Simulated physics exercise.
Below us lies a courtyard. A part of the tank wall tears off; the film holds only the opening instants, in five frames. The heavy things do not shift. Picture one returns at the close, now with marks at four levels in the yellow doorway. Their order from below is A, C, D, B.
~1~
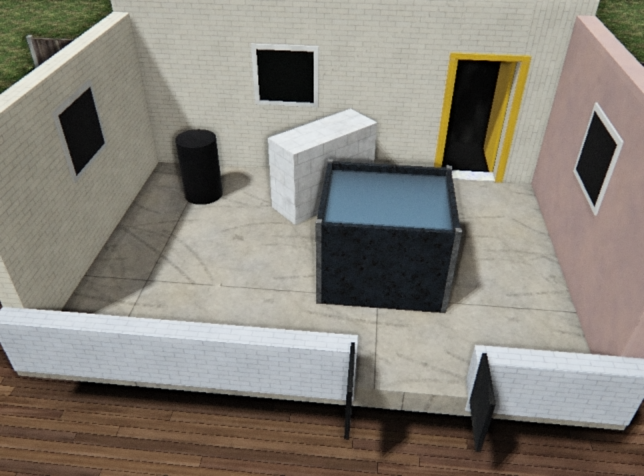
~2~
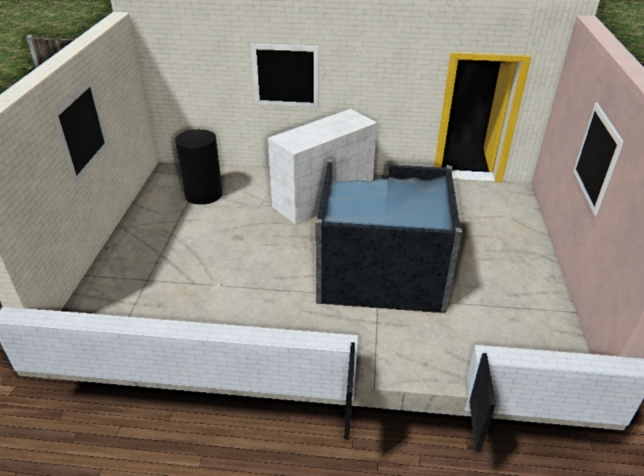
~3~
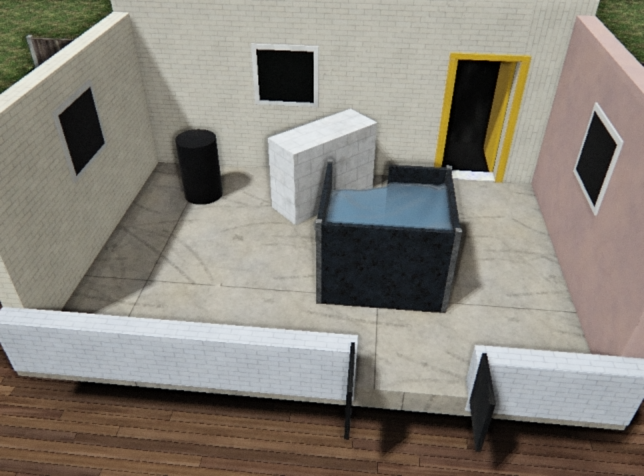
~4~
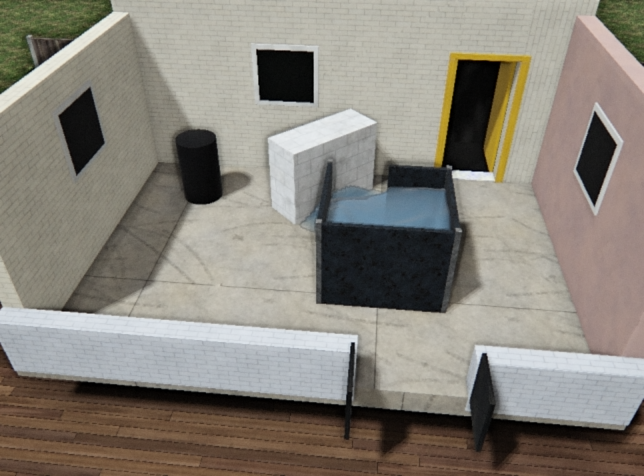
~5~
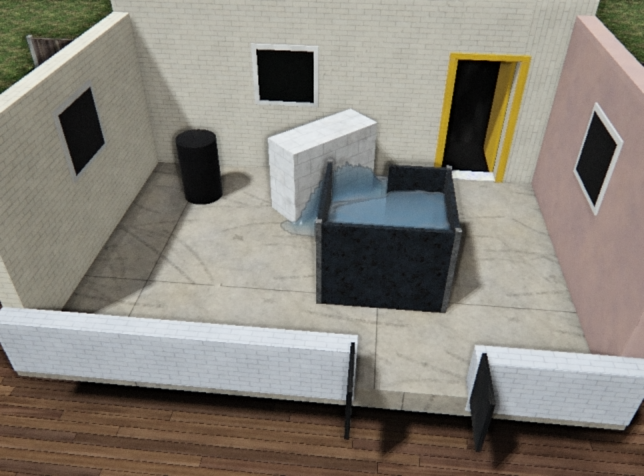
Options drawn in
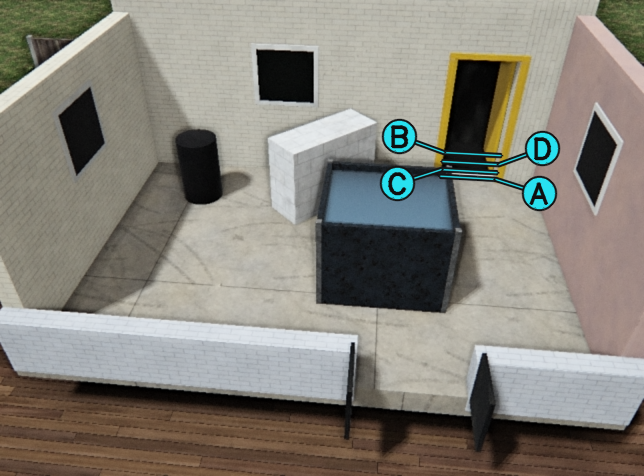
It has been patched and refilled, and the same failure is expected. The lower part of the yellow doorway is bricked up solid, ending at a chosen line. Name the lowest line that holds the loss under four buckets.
Use mark D.
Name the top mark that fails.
Here it is mark C.
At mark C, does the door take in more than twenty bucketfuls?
No, less.
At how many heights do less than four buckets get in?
Two of the four.
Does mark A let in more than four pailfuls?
Yes.
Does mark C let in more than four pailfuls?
Yes, it does.
On the marked copy, A at (467, 177); B at (472, 154); C at (469, 171); D at (470, 163); from the bottom up A, C, D, B.
With A, dozens of bucketfuls pour in.
With B, nothing gets over.
With C, about 7 bucketfuls get in.
With D, a splash gets over, under a bucket.
